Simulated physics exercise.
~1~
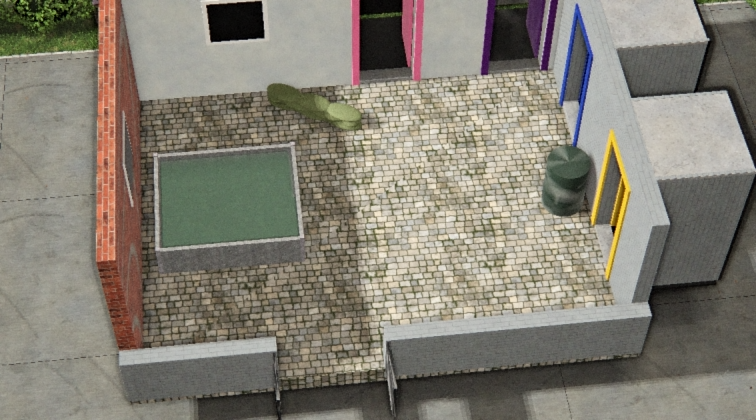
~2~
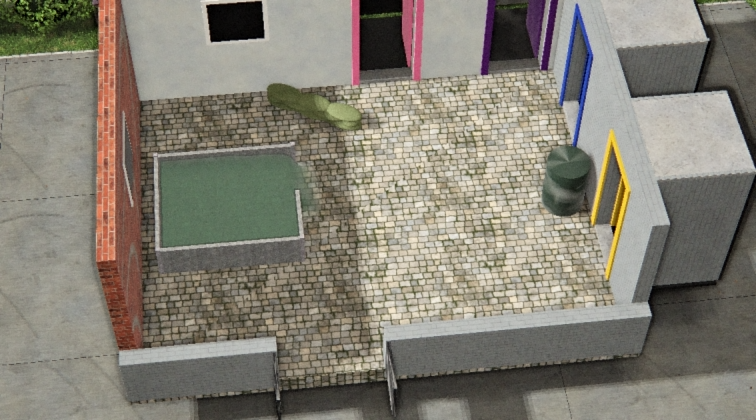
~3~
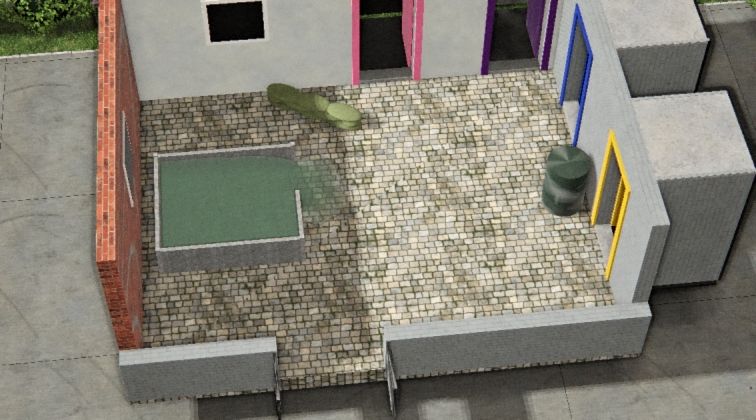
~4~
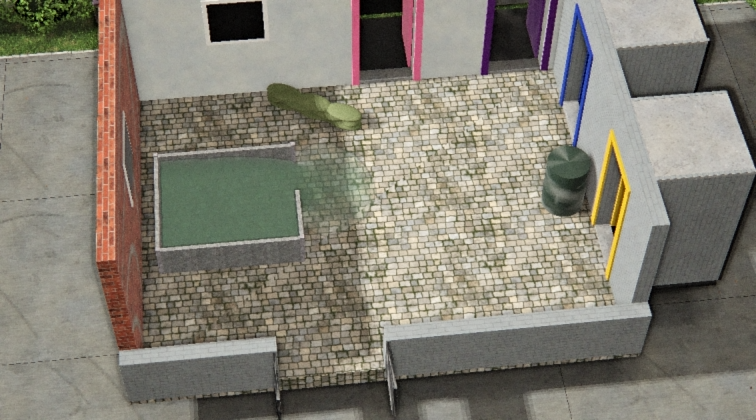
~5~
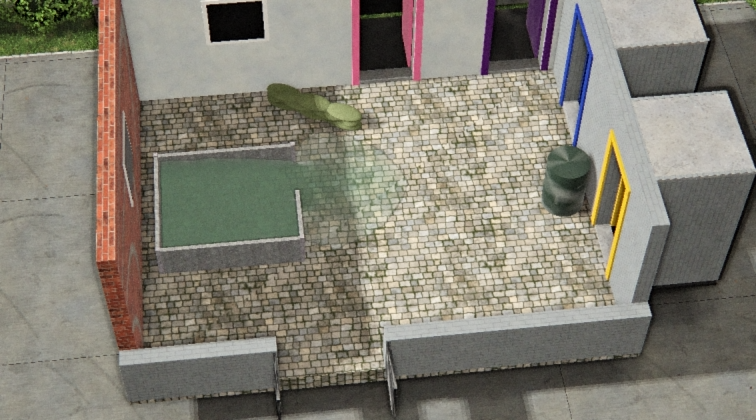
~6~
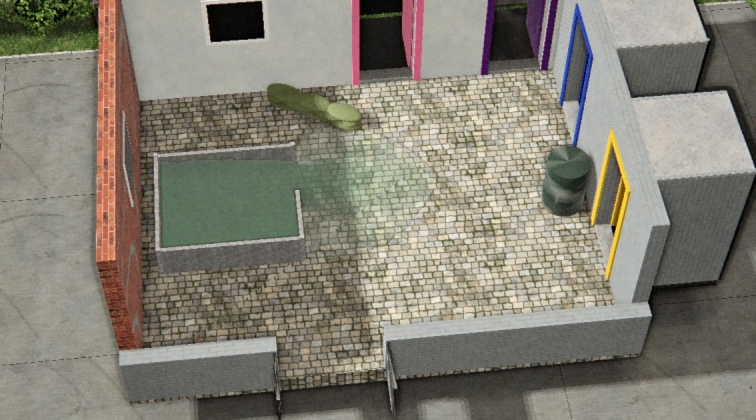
In this clip, a still tank of green water stands in a paved courtyard with coloured doorways; part of its right wall disappears, and water pours through the gap, spreading rightward across the paving in a thin, widening sheet.
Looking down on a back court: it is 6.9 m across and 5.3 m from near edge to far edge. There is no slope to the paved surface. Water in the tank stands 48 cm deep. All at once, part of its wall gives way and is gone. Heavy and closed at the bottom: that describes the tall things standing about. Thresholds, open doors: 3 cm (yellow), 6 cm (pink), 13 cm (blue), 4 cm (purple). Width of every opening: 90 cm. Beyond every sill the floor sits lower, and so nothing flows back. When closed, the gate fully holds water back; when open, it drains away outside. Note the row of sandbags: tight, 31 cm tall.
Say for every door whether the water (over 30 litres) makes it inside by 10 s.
In the end at the yellow door the limit will be outstripped; at the pink door the limit will not be outstripped; at the blue door the limit will not be outstripped; at the purple door the limit will be outstripped.
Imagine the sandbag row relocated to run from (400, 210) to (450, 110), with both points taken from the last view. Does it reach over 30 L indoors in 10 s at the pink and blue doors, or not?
So the pink door comes out too high while the blue door comes out low enough.
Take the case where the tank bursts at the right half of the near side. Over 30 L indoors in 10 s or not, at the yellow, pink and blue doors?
Outcomes - yellow: Not exceeded, pink: Not exceeded, blue: Not exceeded.
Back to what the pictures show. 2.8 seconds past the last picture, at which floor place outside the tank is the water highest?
Look at roughly (540, 113).
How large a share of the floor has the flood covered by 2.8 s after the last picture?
Some 55 per cent of the floor is wet.
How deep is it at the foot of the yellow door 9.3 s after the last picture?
Roughly 5.0 centimetres.
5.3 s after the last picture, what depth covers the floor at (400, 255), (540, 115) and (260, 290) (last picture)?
First spot near 1 cm, second near 9 cm, third near 0 cm.
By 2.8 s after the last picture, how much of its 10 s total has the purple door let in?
Fraction in by then: Around 10 per cent.
Then, 0.7 s after the last picture water covers 25 % of the floor and is deepest (27 cm) near (304, 184); yellow door not reached, pink door not reached, blue door not reached, purple door not reached.
Then, 1.5 s after the last picture water covers 45 % of the floor and is deepest (22 cm) near (304, 184); yellow door not reached, pink door not reached, blue door 12 cm at the sill, 0 L in, purple door 2 cm at the sill, 0 L in.
Then, 2.8 s after the last picture water covers 55 % of the floor and is deepest (19 cm) near (540, 113); yellow door 9 cm at the sill, 19 L in, pink door 3 cm at the sill, 0 L in, blue door 16 cm at the sill, 3 L in, purple door 13 cm at the sill, 17 L in.
Then, 5.3 s after the last picture water covers 55 % of the floor and is deepest (10 cm) near (304, 184); yellow door 6 cm at the sill, 47 L in, pink door 5 cm at the sill, 0 L in, blue door 9 cm at the sill, 8 L in, purple door 9 cm at the sill, 91 L in.
Then, 9.3 s after the last picture water covers 80 % of the floor and is deepest (9 cm) near (341, 112); yellow door 5 cm at the sill, 69 L in, pink door 6 cm at the sill, 0 L in, blue door 7 cm at the sill, 8 L in, purple door 7 cm at the sill, 140 L in.
